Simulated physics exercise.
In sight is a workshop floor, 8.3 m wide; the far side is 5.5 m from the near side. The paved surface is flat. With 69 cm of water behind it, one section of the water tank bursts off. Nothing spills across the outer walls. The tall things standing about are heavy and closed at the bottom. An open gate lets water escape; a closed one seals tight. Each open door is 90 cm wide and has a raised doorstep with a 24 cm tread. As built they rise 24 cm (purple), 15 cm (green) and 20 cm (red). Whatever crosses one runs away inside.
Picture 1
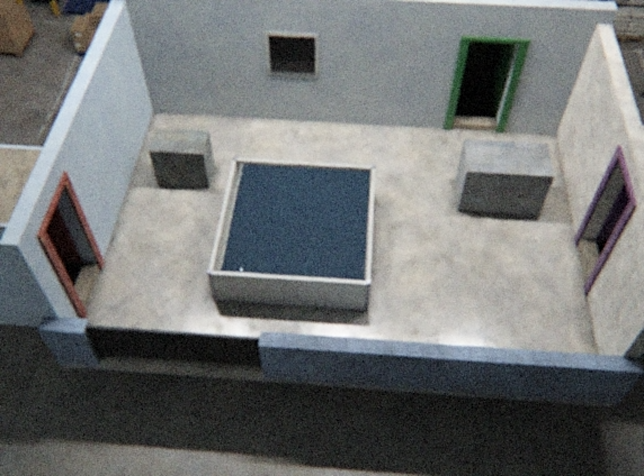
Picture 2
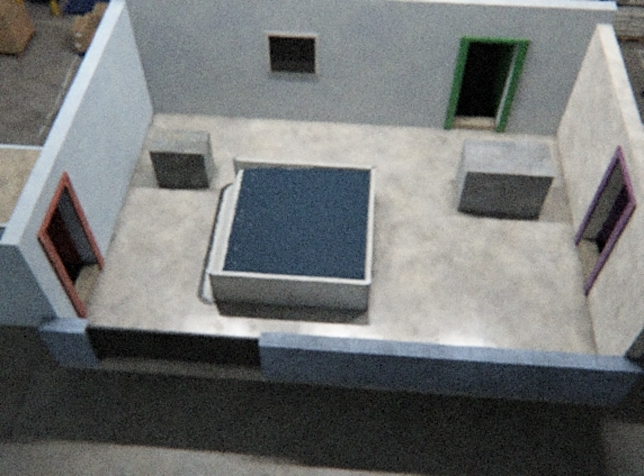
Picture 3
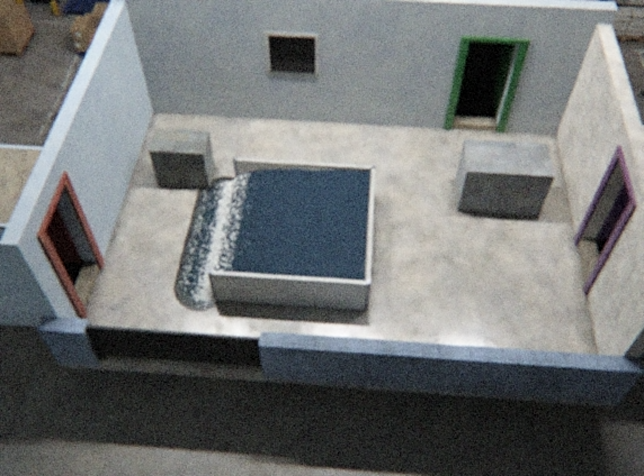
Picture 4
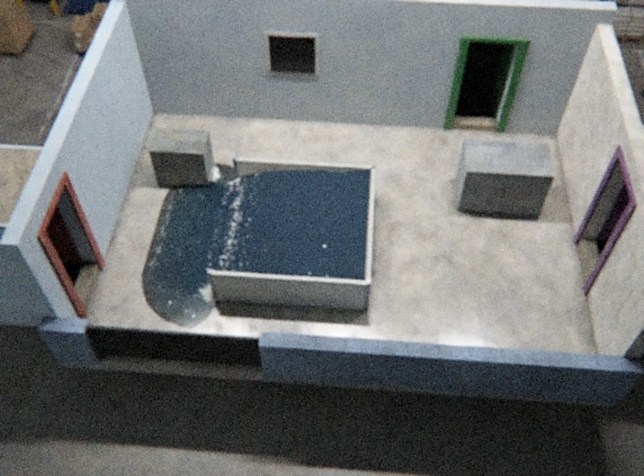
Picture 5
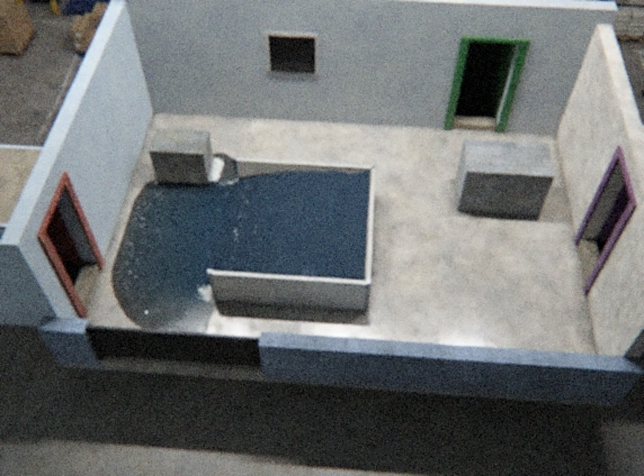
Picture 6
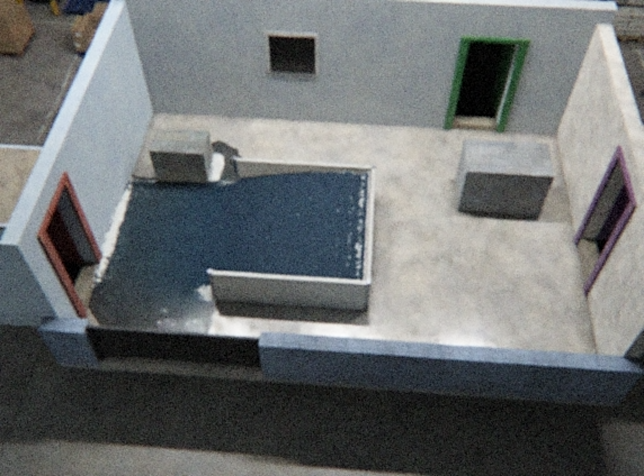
A square tank of dark blue water sat on a pale walled floor until its left side gave way, and the water poured out, spreading leftward across the floor to the red-framed door.
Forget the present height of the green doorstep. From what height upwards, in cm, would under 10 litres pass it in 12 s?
Some 11.5 cm above the ground.
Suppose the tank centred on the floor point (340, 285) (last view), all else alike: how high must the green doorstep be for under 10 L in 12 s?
About 11.5 cm.
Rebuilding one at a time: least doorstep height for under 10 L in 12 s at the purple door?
About 7.5 cm at purple.
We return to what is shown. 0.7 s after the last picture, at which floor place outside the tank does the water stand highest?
Near (136, 224).
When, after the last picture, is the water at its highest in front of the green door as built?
Around 9.5 s.
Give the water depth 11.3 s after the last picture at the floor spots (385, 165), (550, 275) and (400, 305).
Roughly 10, 9 and 8 cm, in turn.
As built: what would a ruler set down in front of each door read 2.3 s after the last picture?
Depths in cm: Purple 0, green 0, red 37.
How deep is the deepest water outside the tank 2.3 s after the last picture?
Up to some 44 cm.
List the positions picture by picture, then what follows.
The first picture shows the water tank at (297, 219) is whole and still, 69 cm deep; the green door at (483, 92) is dry.
In the second picture, the gap is at (228, 232), the front 0.2 m out at (203, 295); the back of the water tank holds 69 cm.
In the third picture, the front is at (179, 291), 0.7 m from the gap at (228, 233); 1.7 m2 of floor is wet, 69 cm left at the back.
In the fourth picture, the gap is at (229, 234), the front 1.3 m out at (147, 280); the back of the water tank holds 69 cm.
In the fifth picture, the gap is at (229, 234), the front 1.8 m out at (117, 275); the back of the water tank holds 68 cm.
In the sixth picture, water pours out at (229, 234) and has run 2.1 m, to (91, 300); about 10 cm deep outside, 61 cm at the back; the green door at (483, 92), 5.5 m from the gap, is still 4.9 m from the nearest water.
Then, 0.7 s after the last picture water covers 25 % of the floor, deepest (51 cm) near (136, 224); it has not reached the green door.
Then, 2.3 s after the last picture water covers 35 % of the floor, deepest (44 cm) near (76, 344); it has not reached the green door.
Then, 11.3 s after the last picture water covers 100 % of the floor, deepest (13 cm) near (76, 344); 10 cm at the green door, 0 litres in over its 15 cm doorstep.
At the green door as built, the water peaked near 15 cm, 9.3 s after the last picture.
Run again over the same 12 s with other heights there, 20 litres in over 10 cm, 1 litre over 14 cm. The limit of 10 litres is kept from about 11.5 cm up.
